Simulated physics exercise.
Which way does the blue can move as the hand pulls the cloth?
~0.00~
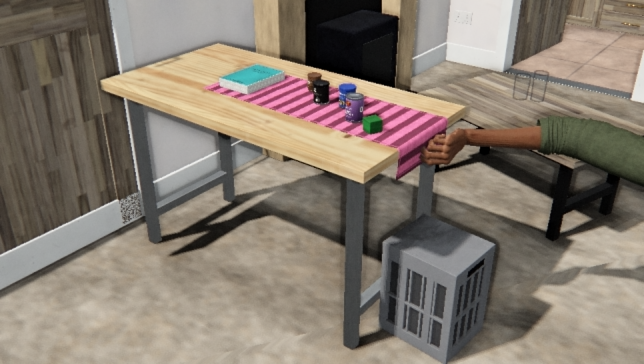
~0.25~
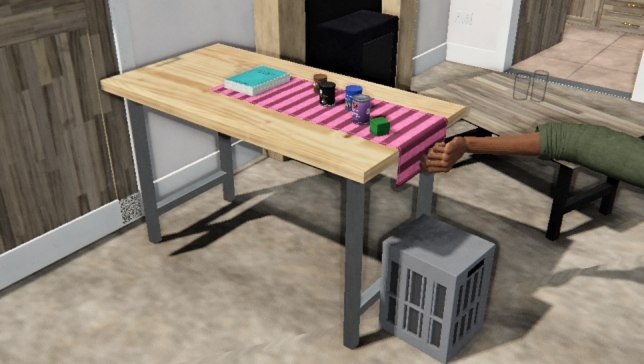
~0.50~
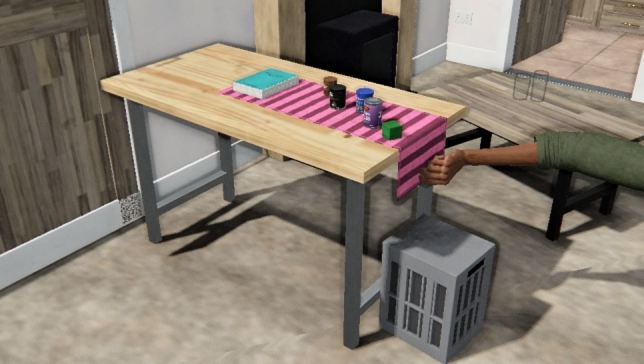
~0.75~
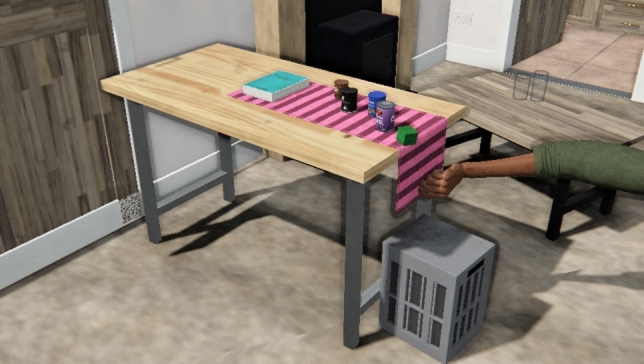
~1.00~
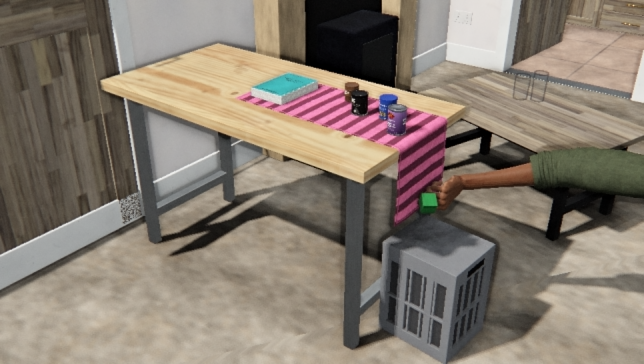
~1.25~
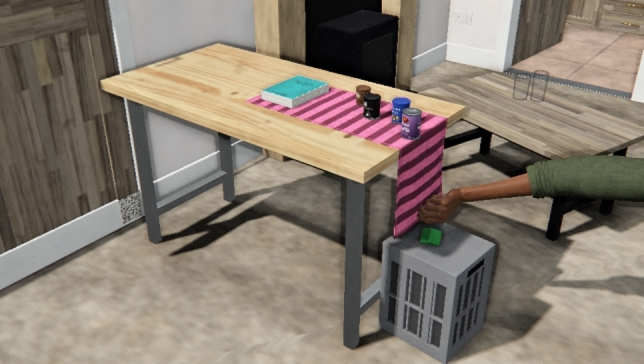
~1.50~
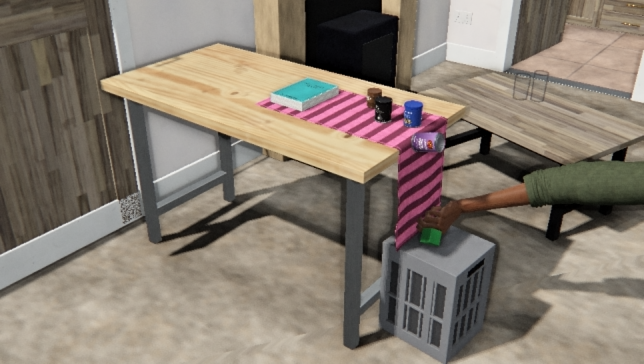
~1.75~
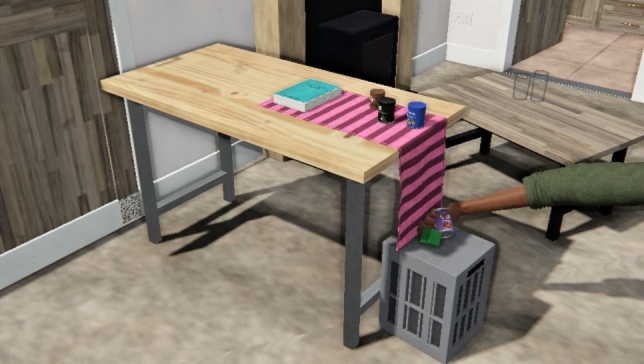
The blue can moves to the right, riding along on the cloth and staying upright.
